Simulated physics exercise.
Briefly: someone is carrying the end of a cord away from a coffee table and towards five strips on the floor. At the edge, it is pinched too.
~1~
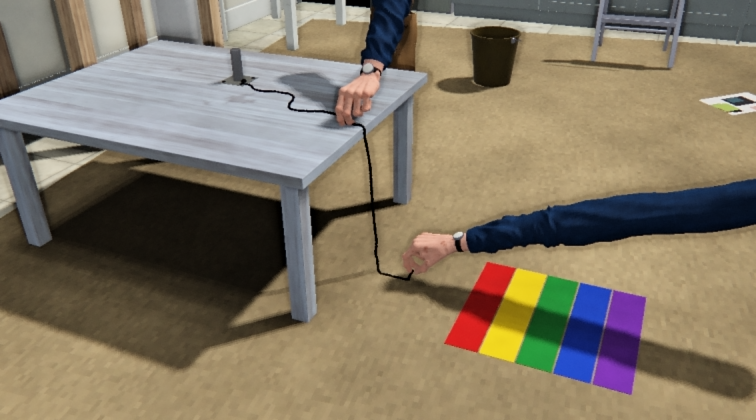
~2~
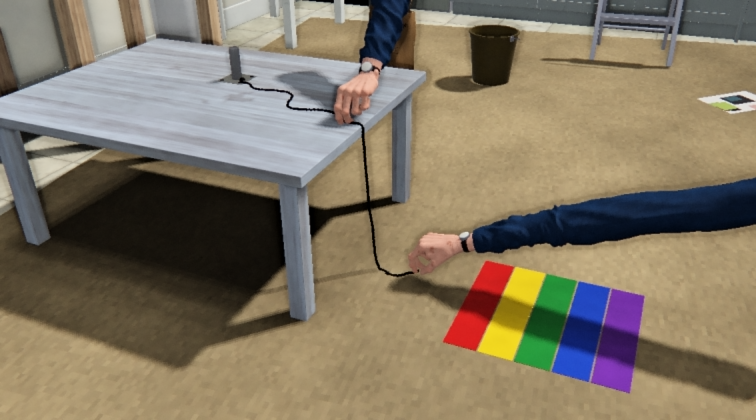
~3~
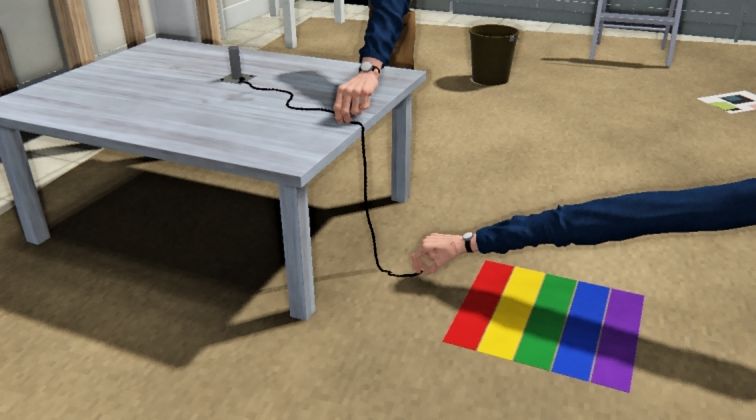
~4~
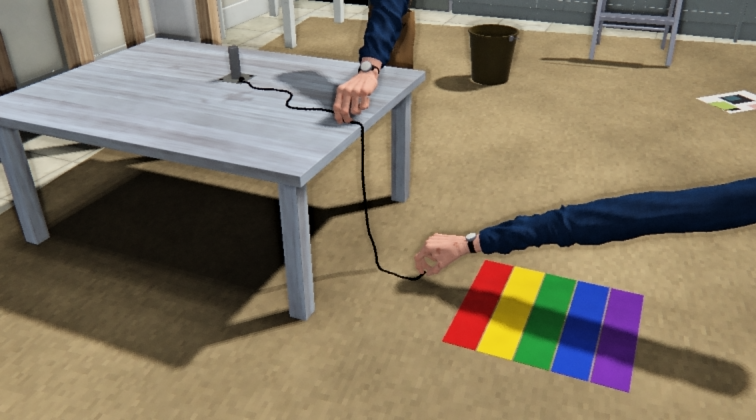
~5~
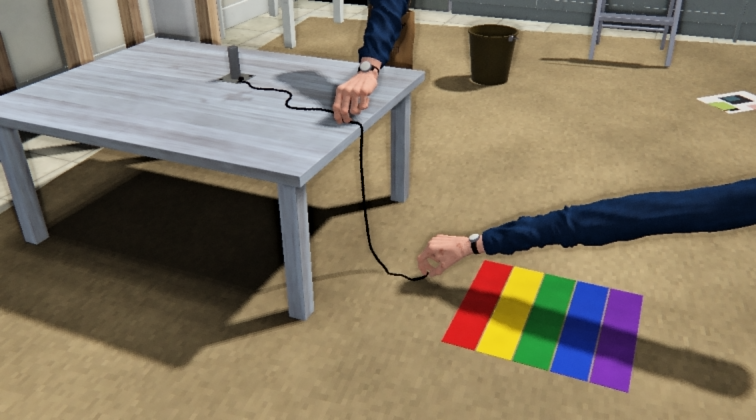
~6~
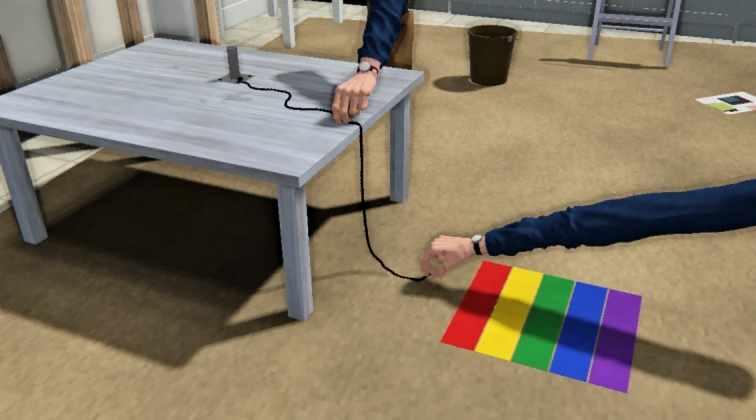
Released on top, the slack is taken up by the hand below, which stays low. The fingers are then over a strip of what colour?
A green strip.
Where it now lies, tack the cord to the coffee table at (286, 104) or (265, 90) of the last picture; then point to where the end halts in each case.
Roughly (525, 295), then roughly (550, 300).
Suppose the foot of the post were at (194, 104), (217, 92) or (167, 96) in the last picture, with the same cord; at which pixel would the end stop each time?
In order, the pixels are (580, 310), (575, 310) and (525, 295).
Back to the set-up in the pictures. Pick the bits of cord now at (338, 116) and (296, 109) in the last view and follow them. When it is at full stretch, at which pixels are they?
In that view they reach (369, 121) and (333, 106).
Early on, end near (503, 291); over yellow.
Midway, end near (538, 300); over green.
At the end of the slack, end near (558, 304); over green. The green one.
